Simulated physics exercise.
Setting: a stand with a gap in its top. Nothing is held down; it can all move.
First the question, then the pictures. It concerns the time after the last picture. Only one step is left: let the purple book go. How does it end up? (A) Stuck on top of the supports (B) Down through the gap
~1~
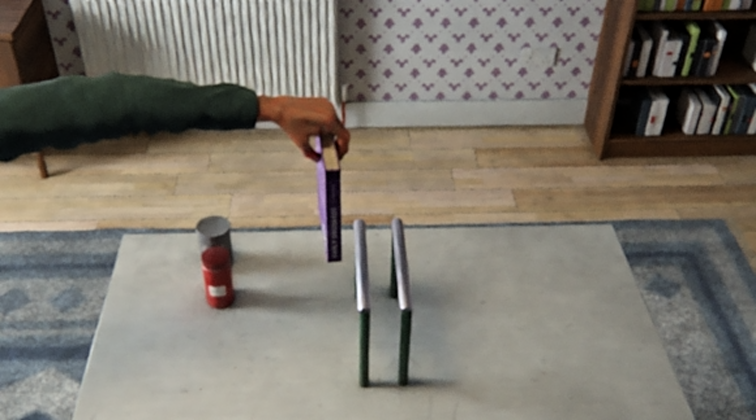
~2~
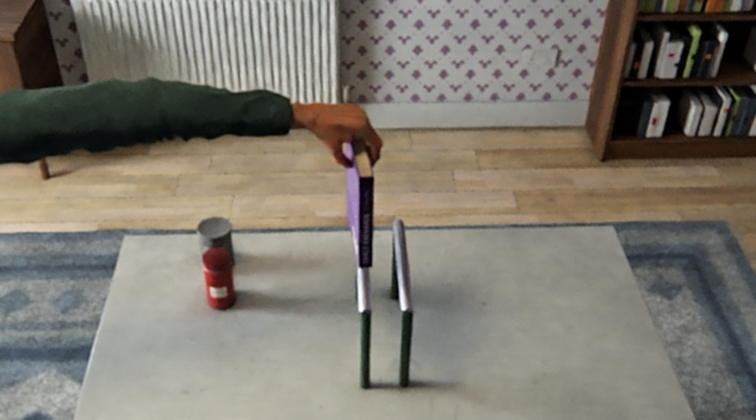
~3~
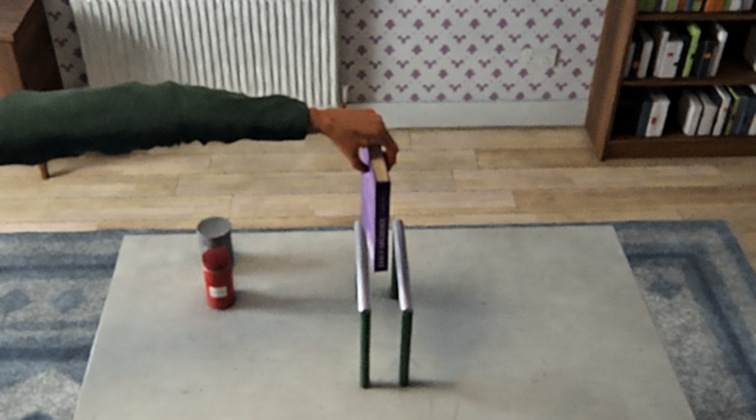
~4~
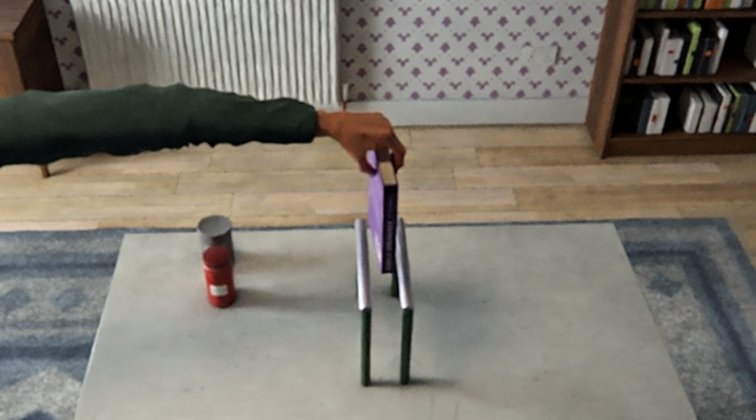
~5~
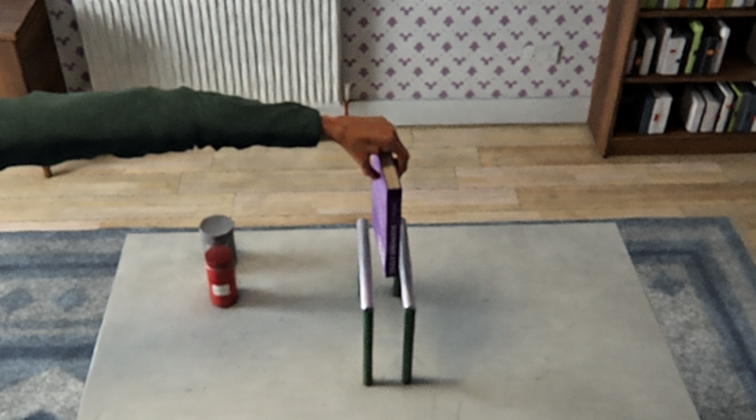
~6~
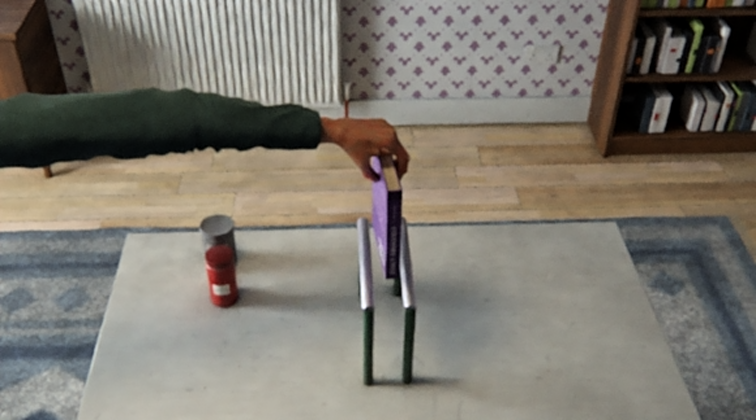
Down through the gap (B).
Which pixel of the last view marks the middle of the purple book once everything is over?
At about (384, 301).
Then, 0.20 s past the last view, purple book displaced a little near (386, 229).
Then, 0.30 s past the last view, purple book displaced about its own width near (385, 286).
Then, 0.40 s past the last view, purple book displaced about its own width near (384, 299).
Finally, moved from the start, purple book; the other 2 still in place. Final places as the last picture's camera would see them, purple book near (384, 301). The book drops through.
